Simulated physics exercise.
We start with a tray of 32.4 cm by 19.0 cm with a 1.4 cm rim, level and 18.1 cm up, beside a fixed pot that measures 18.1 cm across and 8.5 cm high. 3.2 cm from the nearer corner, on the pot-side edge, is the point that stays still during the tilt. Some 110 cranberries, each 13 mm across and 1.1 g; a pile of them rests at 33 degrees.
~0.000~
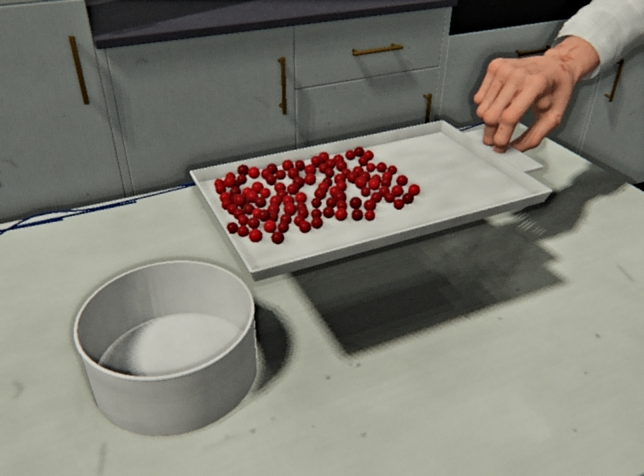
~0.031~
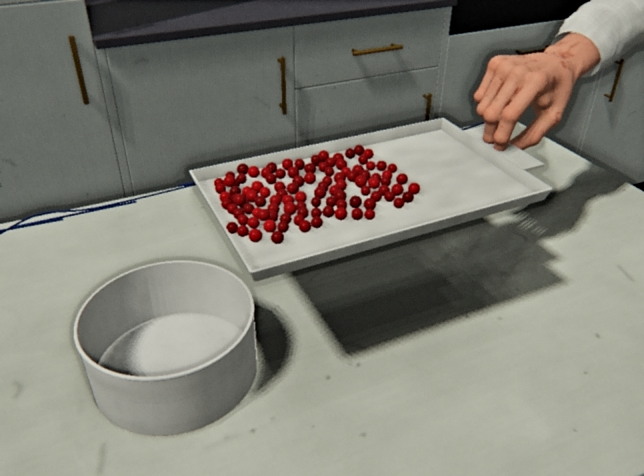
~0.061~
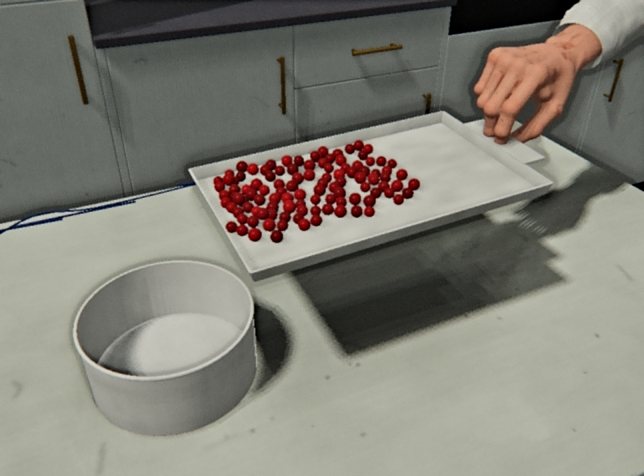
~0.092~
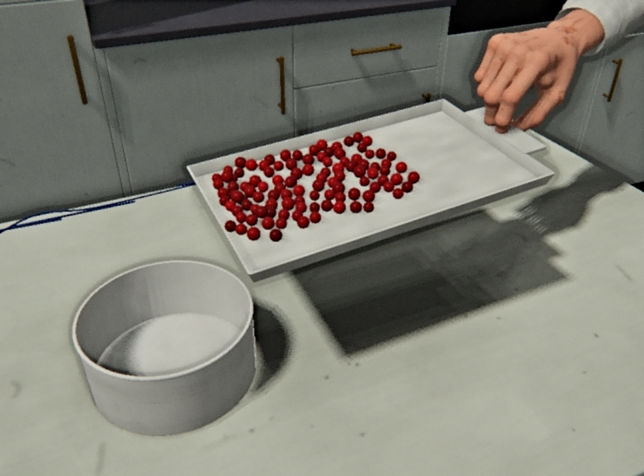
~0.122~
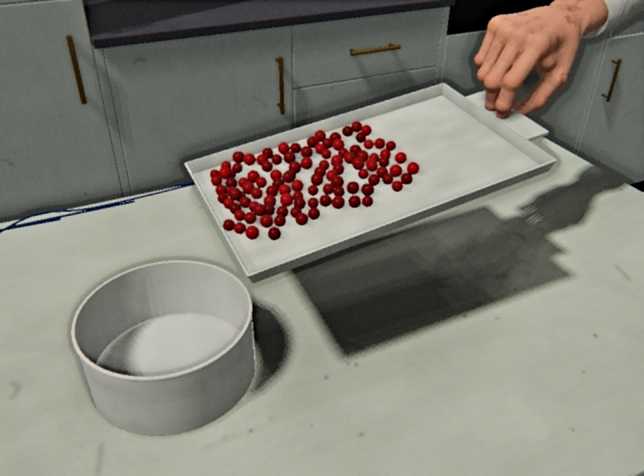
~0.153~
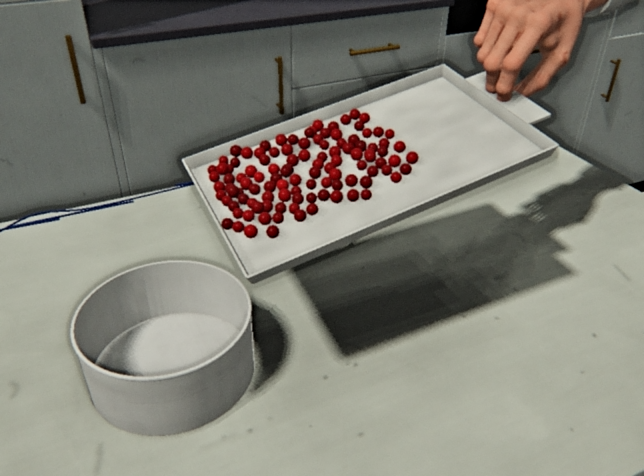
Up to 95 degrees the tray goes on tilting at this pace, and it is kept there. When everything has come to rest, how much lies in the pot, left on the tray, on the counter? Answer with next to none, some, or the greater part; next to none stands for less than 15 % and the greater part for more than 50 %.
Pot: Some; tray: Next to none; counter: The greater part.
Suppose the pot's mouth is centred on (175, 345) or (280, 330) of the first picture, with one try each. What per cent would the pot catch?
About 65 and 45 per cent.
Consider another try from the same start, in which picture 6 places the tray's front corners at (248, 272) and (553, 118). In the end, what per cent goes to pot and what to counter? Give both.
Pot 60 % / counter 40 %.
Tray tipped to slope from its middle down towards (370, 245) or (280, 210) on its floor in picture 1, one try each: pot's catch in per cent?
Approximately 0 percent, then 80 percent.
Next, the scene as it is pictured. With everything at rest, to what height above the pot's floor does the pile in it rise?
Height: Approx. 1.5 cm.
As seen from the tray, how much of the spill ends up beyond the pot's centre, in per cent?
That works out to about 40 percent.
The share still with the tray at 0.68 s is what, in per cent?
About 85% of the load.
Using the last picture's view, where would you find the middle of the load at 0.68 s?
Near (228, 227).
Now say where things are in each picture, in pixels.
In the first frame, tray tilt 0 degrees, front corners at (254, 268) and (546, 189); middle of the pieces at (320, 194); pot at (166, 313).
In the second frame, tray tilt 1 degrees, front corners at (254, 268) and (547, 187); middle of the pieces at (320, 193).
In the third frame, tray tilt 2 degrees, front corners at (253, 269) and (547, 182); middle of the pieces at (320, 190).
In the fourth frame, tray tilt 5 degrees, front corners at (252, 270) and (549, 172), lowest corner left front; middle of the pieces at (319, 185).
In the fifth frame, tray tilt 8 degrees, front corners at (251, 271) and (550, 159), lowest corner left front; middle of the pieces at (317, 179).
In the sixth frame, tray tilt 12 degrees, front corners at (250, 273) and (552, 144), lowest corner left front; middle of the pieces at (315, 173); pot at (163, 312). Its pace works out near 130 degrees a second.
After 0.47 s, tilt 53 degrees; the tray holds 100 %, the pot 0 %.
After 0.68 s, tilt 81 degrees; the tray holds 85 %, the pot 0 %.
After 1.00 s, tilt 95 degrees; the tray holds 0 %, the pot 20 %.
By 1.9 s all is still; pot 25 %, tray 0 %, counter 75 %.
